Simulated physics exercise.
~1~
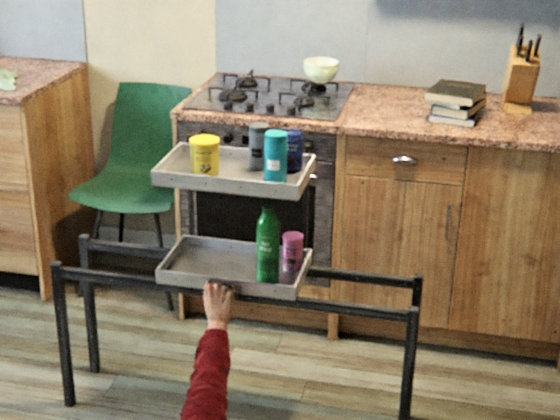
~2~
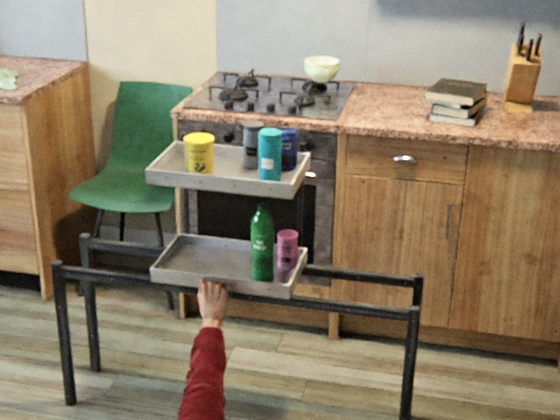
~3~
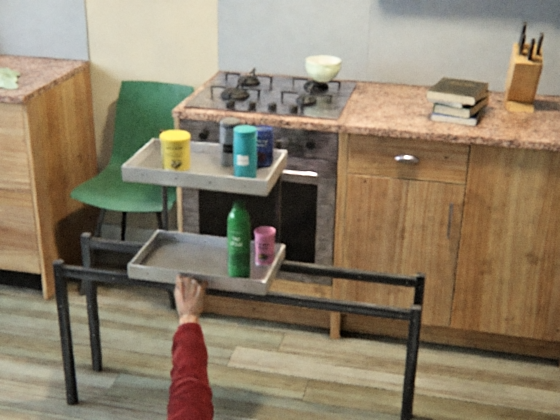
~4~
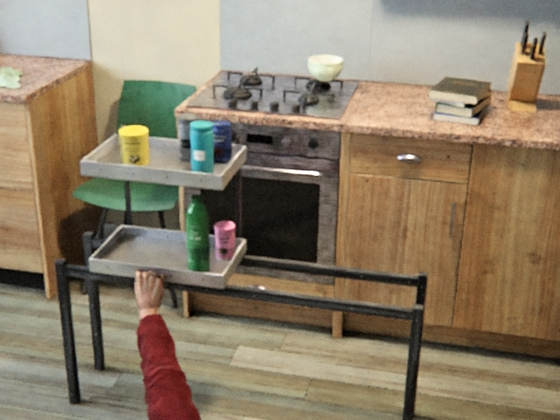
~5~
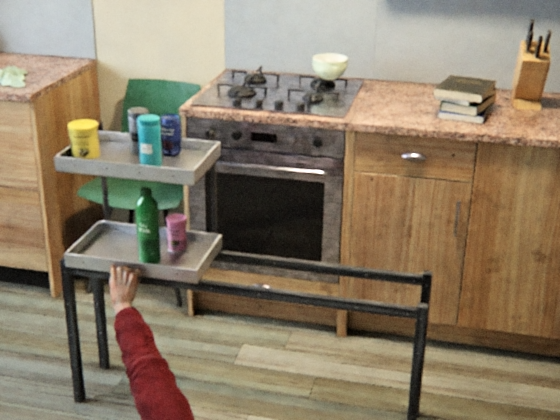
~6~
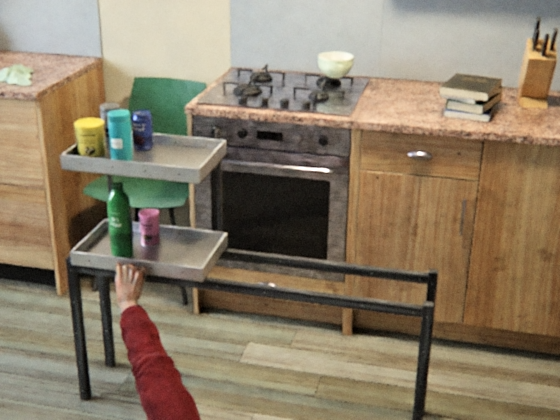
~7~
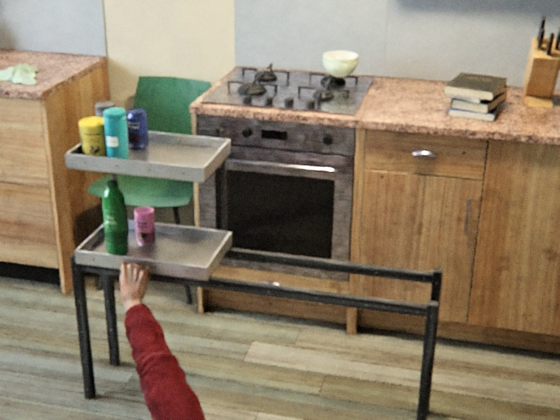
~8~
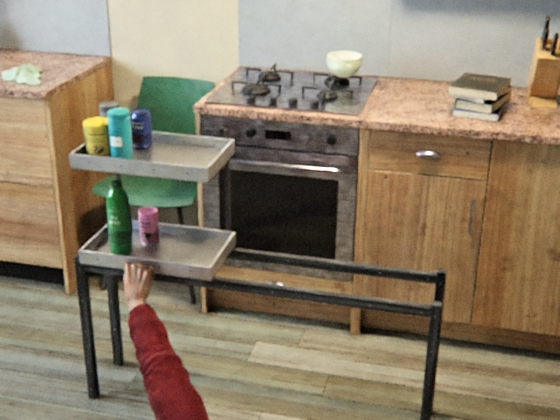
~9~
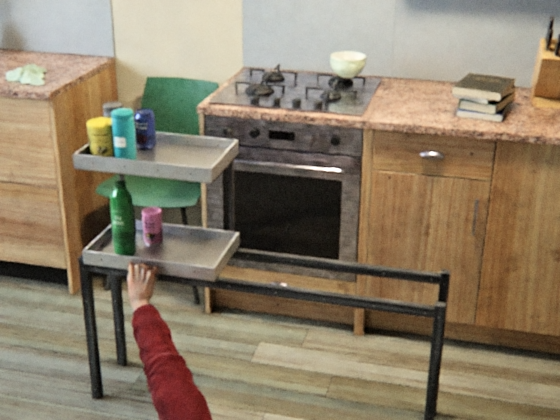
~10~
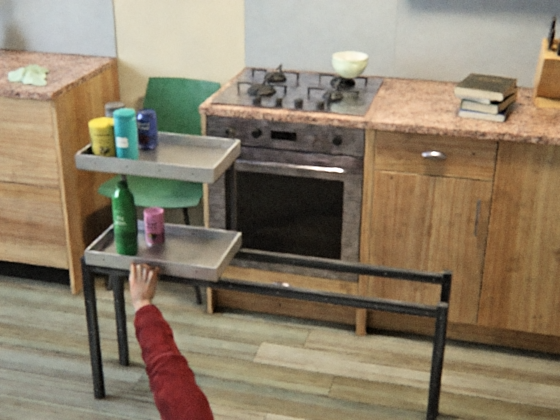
In this clip, a hand in a red sleeve pushes a two-tiered tray of colourful containers, including a green bottle and a turquoise jar, leftward along a dark metal frame in a kitchen until it stops at the left end, with the visible containers still upright.
